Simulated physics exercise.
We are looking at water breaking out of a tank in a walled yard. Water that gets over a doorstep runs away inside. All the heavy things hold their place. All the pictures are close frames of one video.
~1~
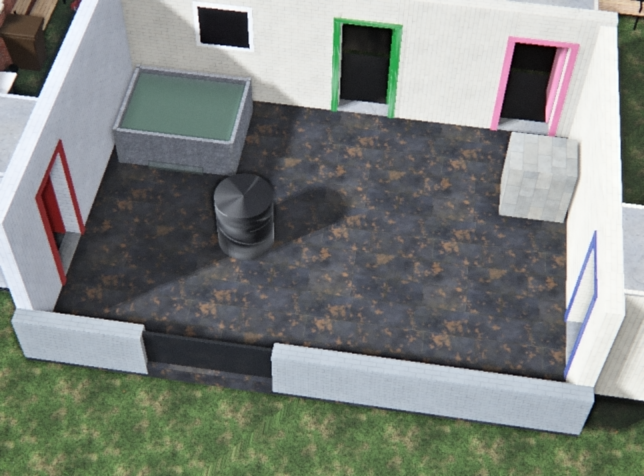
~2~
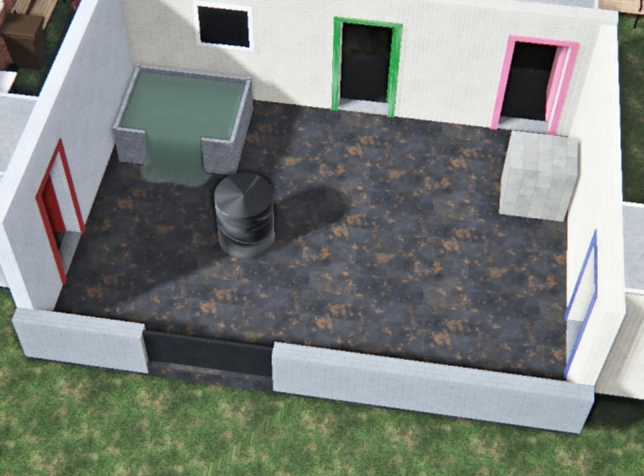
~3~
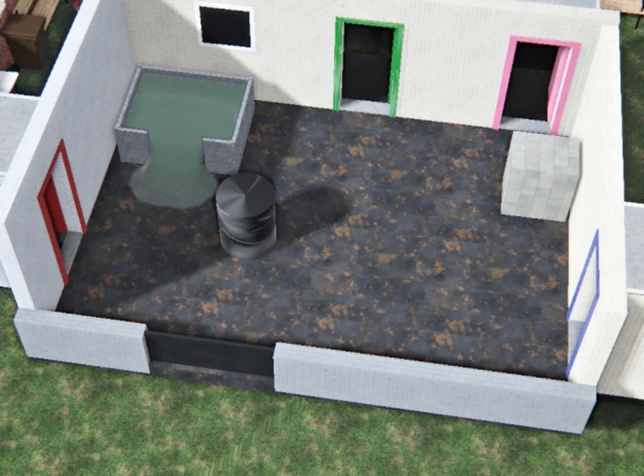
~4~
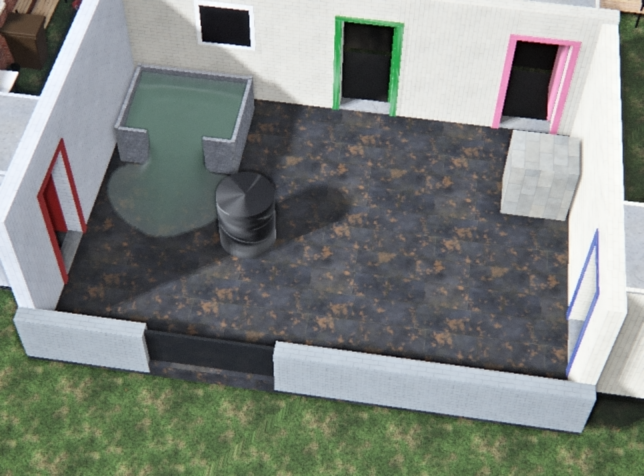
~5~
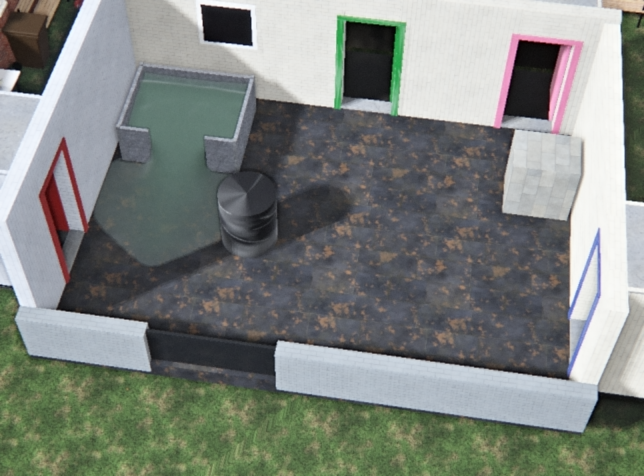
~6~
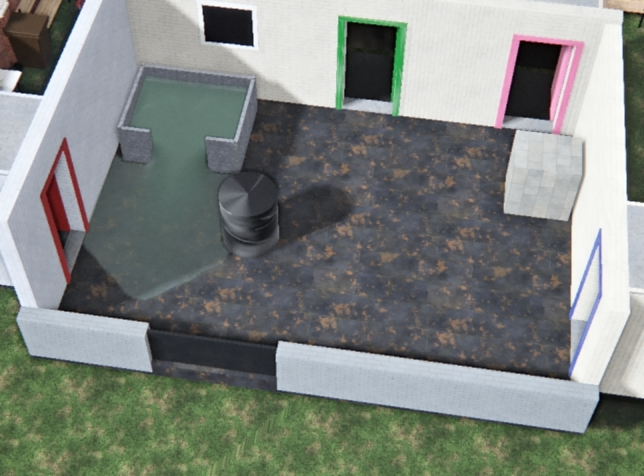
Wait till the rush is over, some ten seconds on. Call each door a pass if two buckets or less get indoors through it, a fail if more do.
Red door: Fail, blue door: Fail, pink door: Pass, green door: Pass.
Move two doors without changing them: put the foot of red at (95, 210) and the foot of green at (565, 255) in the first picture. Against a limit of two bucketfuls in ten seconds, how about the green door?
Green door: Gets flooded.
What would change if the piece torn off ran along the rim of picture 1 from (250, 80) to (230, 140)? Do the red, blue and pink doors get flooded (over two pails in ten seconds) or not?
Door by door - red doesn't reach it, blue tops the limit, pink tops the limit.
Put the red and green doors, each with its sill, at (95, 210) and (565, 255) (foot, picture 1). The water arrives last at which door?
That's the door marked pink.
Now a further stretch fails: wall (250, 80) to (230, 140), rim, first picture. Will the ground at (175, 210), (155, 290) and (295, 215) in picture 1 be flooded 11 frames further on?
In turn: Untouched, then untouched, then inundated.
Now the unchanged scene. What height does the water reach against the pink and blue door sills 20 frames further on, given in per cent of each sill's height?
Near 0 and 0 per cent, in that order.
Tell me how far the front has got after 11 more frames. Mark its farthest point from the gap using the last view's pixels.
Somewhere close to (357, 378).
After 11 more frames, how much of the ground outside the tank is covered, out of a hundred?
It comes out near 30 percent.
A moment on, water covers 25 % of the floor; the red door under two buckets in, the blue door not reached, the pink door not reached, the green door not reached.
Next, water covers 30 % of the floor; the red door over two buckets in, the blue door not reached, the pink door not reached, the green door not reached.
Then, water covers 40 % of the floor; the red door over two buckets in, the blue door not reached, the pink door not reached, the green door not reached.
Later, water covers 70 % of the floor; the red door far over two buckets in, the blue door over two buckets in, the pink door not reached, the green door not reached.
In the end, water covers 85 % of the floor; the red door far over two buckets in, the blue door over two buckets in, the pink door wet at the sill, nothing in, the green door wet at the sill, nothing in.
